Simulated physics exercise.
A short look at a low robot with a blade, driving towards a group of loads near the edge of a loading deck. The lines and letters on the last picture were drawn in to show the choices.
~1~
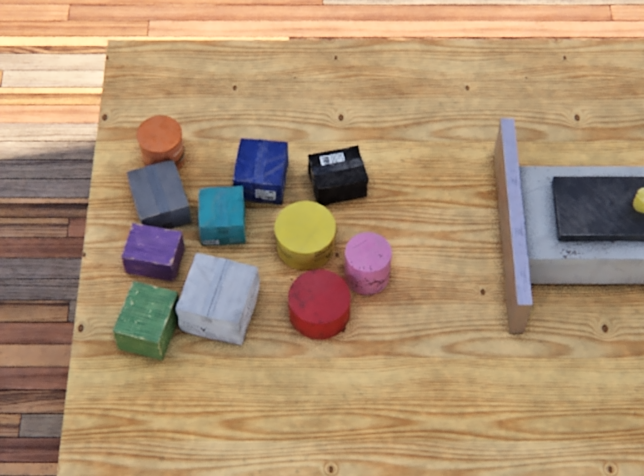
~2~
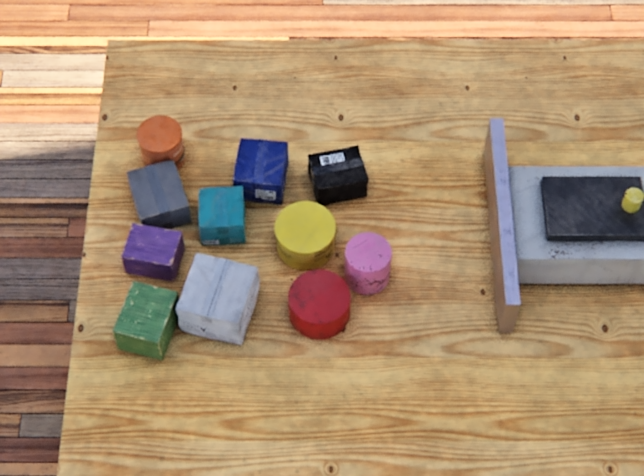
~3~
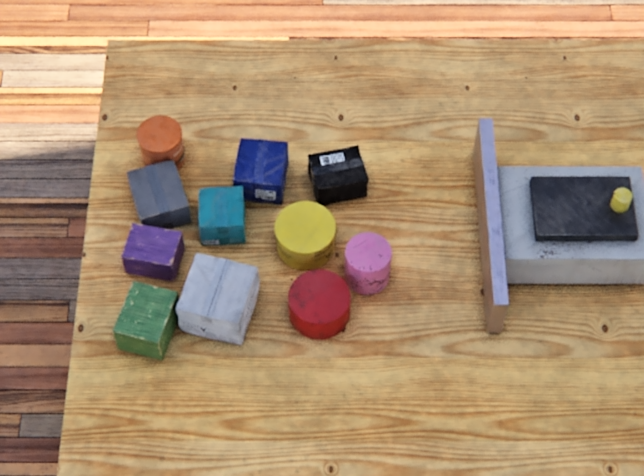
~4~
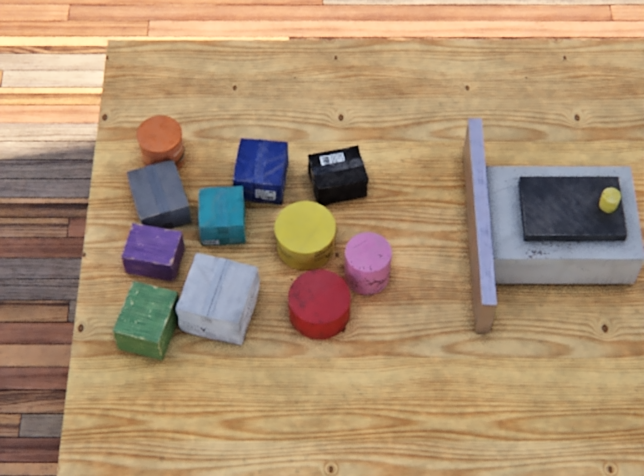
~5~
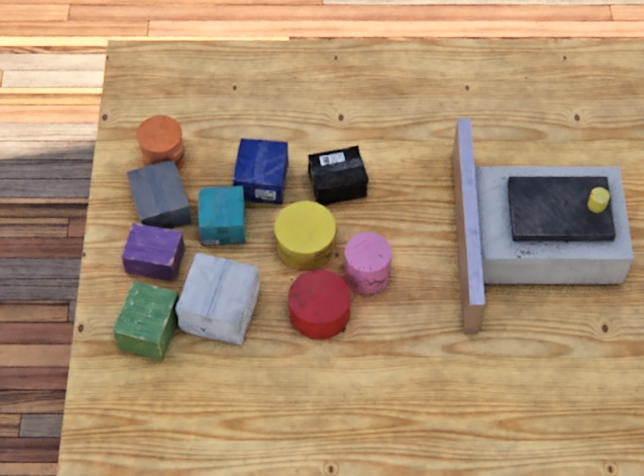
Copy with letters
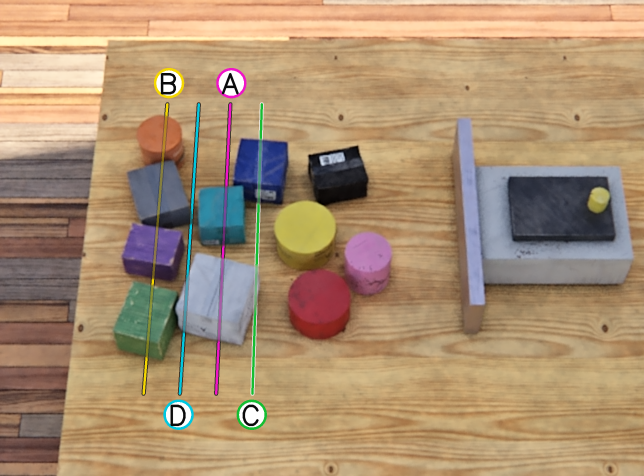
On a wooden deck, colourful boxes and cylinders sit in a loose group at the left, while a low grey machine with a wide upright blade is at the right. The machine moves slowly and steadily left, narrowing the gap to the group, whose pieces all stay still and untouched.
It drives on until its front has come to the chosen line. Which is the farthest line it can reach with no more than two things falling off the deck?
Up to line A.
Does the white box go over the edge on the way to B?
Yes.
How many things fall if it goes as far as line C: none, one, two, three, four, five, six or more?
In all, none.
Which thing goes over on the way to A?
The green crate.
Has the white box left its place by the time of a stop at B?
Yes.
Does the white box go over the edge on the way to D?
No.
On the marked copy, A at (224, 239); B at (156, 239); C at (257, 239); D at (190, 239).
With A. Early on, robot (464, 207); pink canister (351, 264); purple crate (154, 253).
Further on, robot (375, 207); green crate (130, 321); purple crate (148, 251).
At the end, robot (309, 207); green crate over the edge; grey parcel (97, 194); one fallen.
As for the rest, B drops seven; C is within the limit but short; D drops four.
